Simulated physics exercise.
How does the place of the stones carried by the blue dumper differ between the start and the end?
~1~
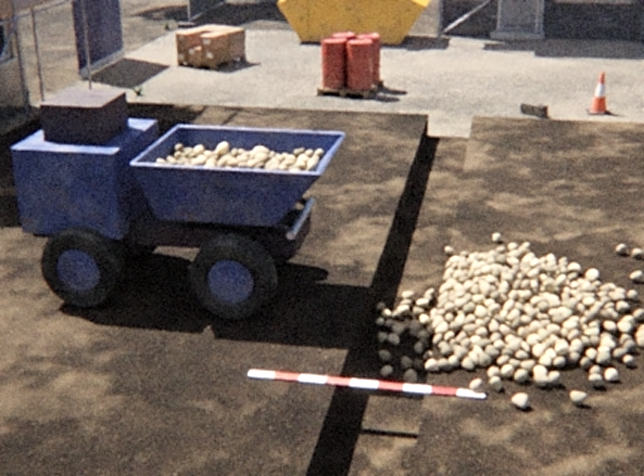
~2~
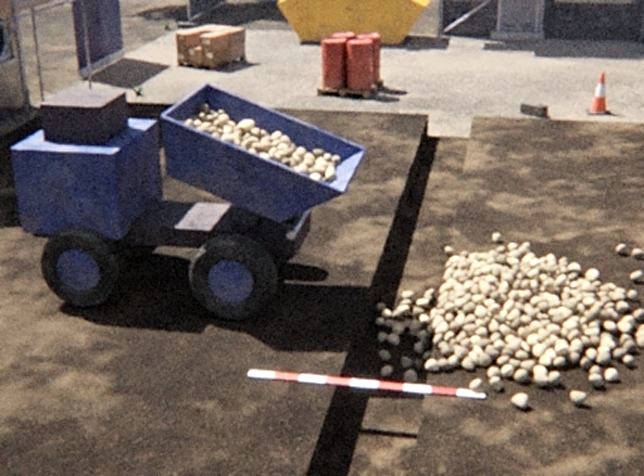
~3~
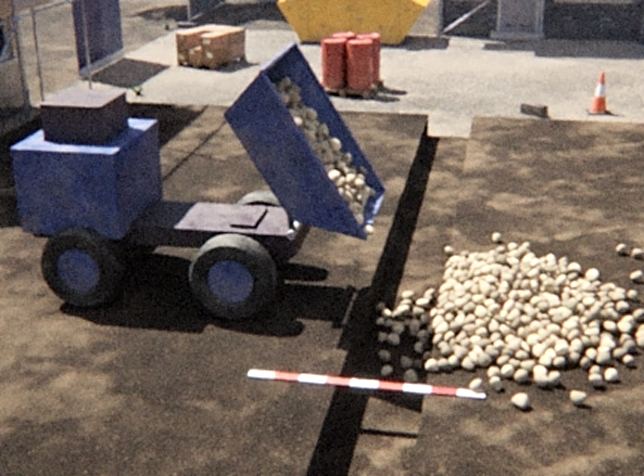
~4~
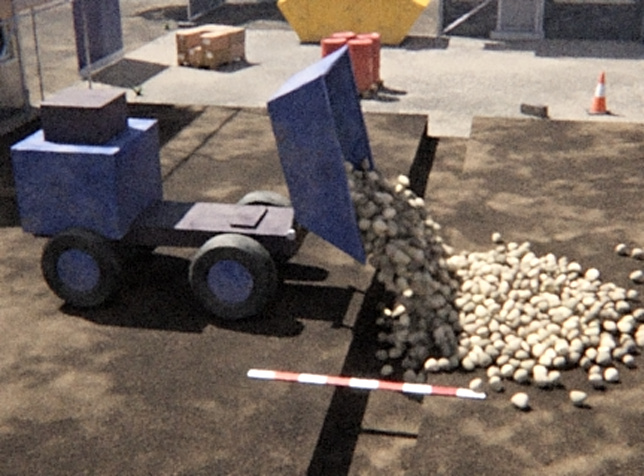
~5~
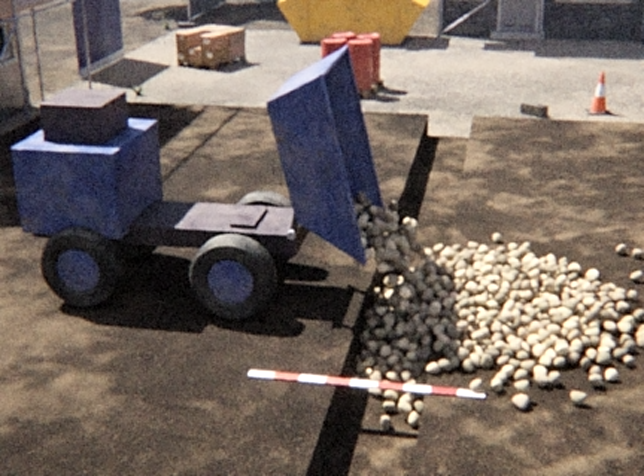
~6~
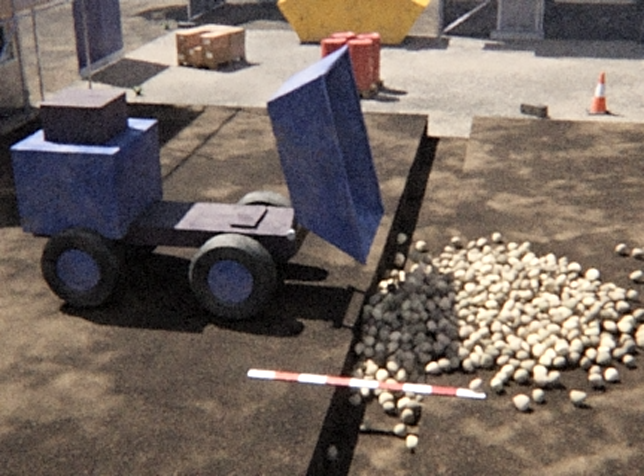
At the start they sat in the dumper's raised skip, and at the end they lay lower and further right, mostly in the trench against the edge of the older pile.
In a yard with a dark trench across the ground, a blue dumper tipped its skip up steeply to the right, and its pale rounded stones poured out into the trench beside an earlier pile, until the skip hung empty.
